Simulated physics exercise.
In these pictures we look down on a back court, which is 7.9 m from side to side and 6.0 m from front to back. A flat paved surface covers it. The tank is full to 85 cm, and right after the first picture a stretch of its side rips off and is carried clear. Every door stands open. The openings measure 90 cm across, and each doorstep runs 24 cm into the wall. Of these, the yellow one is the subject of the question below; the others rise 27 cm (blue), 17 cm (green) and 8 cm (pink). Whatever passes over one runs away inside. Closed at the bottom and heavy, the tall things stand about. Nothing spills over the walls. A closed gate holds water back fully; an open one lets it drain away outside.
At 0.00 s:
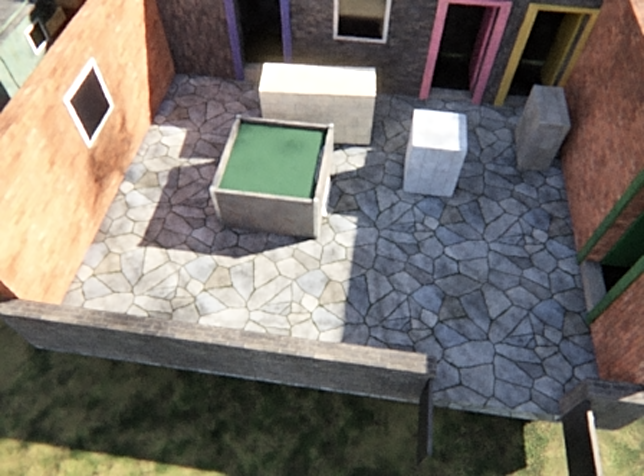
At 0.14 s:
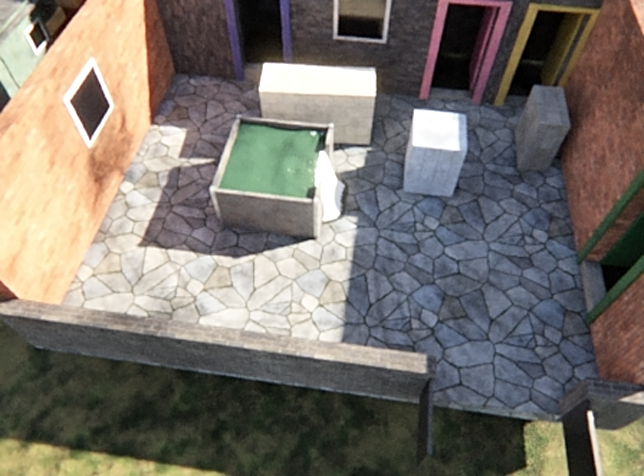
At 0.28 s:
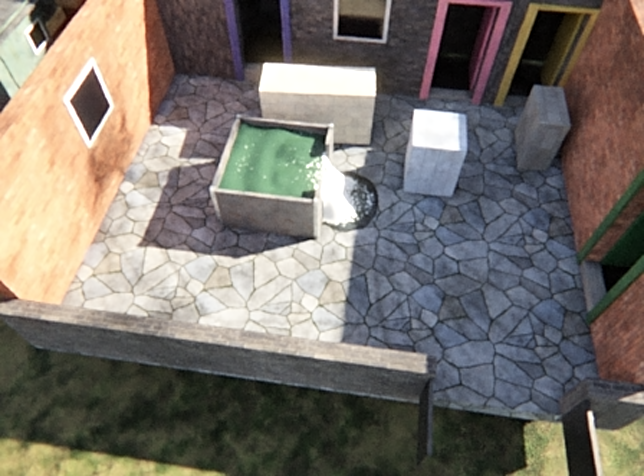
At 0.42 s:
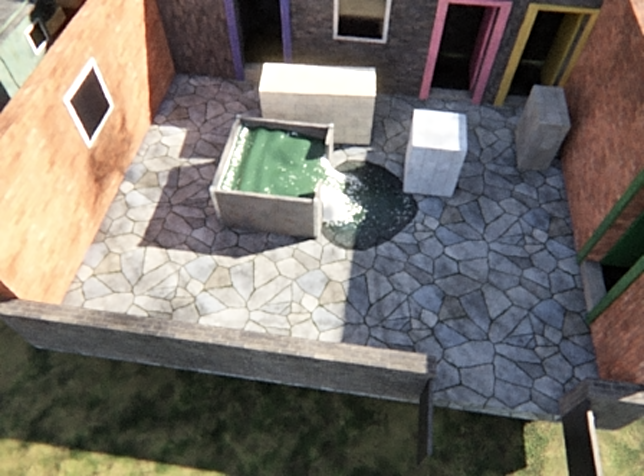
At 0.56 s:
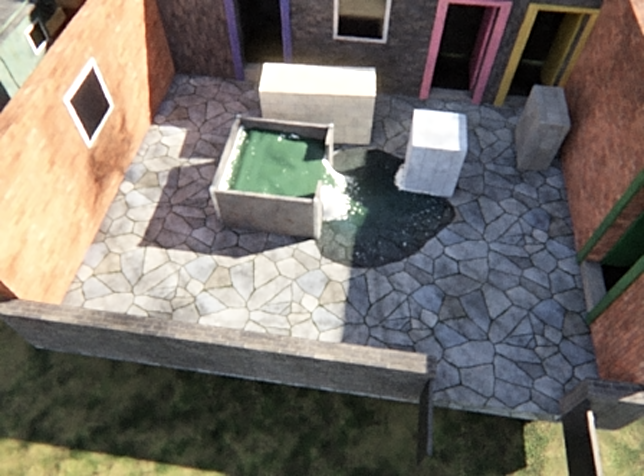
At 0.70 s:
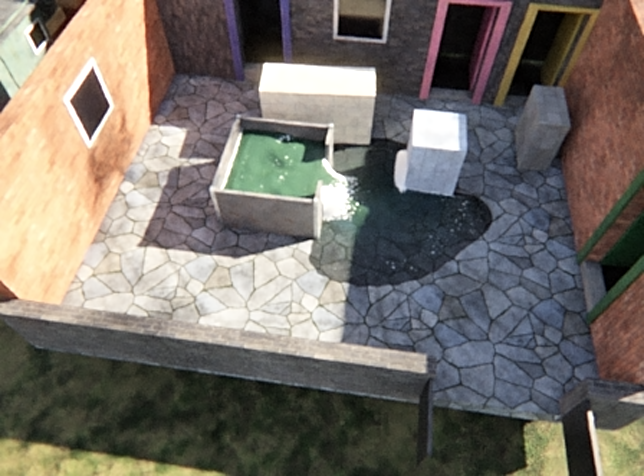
Green water burst from the right side of a walled tank in a paved courtyard, splashed onto the stones, and spread rightward in a widening dark pool that wrapped around a pale block.
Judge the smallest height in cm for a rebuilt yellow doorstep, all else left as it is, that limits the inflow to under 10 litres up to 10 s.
Roughly 11.5 cm at the least.
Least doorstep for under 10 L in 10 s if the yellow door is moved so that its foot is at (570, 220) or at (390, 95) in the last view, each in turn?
First place around 22 cm, second around 17 cm.
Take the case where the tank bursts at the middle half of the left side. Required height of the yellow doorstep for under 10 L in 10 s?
With that break, close to 7.5 cm.
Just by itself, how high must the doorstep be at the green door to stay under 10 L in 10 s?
Green - roughly 20 cm.
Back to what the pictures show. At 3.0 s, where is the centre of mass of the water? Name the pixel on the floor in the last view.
(386, 204).
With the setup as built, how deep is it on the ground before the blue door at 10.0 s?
3.0 cm.
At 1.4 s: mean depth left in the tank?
Averaged depth comes out at about 51 cm.
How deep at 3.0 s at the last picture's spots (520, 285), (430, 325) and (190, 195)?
Around 3 cm, 2 cm and 0 cm.
After 1.4 s water covers 30 % of the floor, deepest (38 cm) near (332, 197); it has not reached the yellow door.
After 3.0 s water covers 45 % of the floor, deepest (28 cm) near (591, 389); 6 cm at the yellow door, 0 litres in over its 8 cm doorstep.
After 10.0 s water covers 85 % of the floor, deepest (10 cm) near (580, 401); 5 cm at the yellow door, 34 litres in over its 8 cm doorstep.
At the yellow door as built, the water arrived by 2.4 s and peaked near 13 cm at 4.6 s.
Run again over the same 10 s with other heights there, 21 litres in over 9.5 cm, 3 litres over 13.5 cm. The limit of 10 litres is kept from about 11.5 cm up.
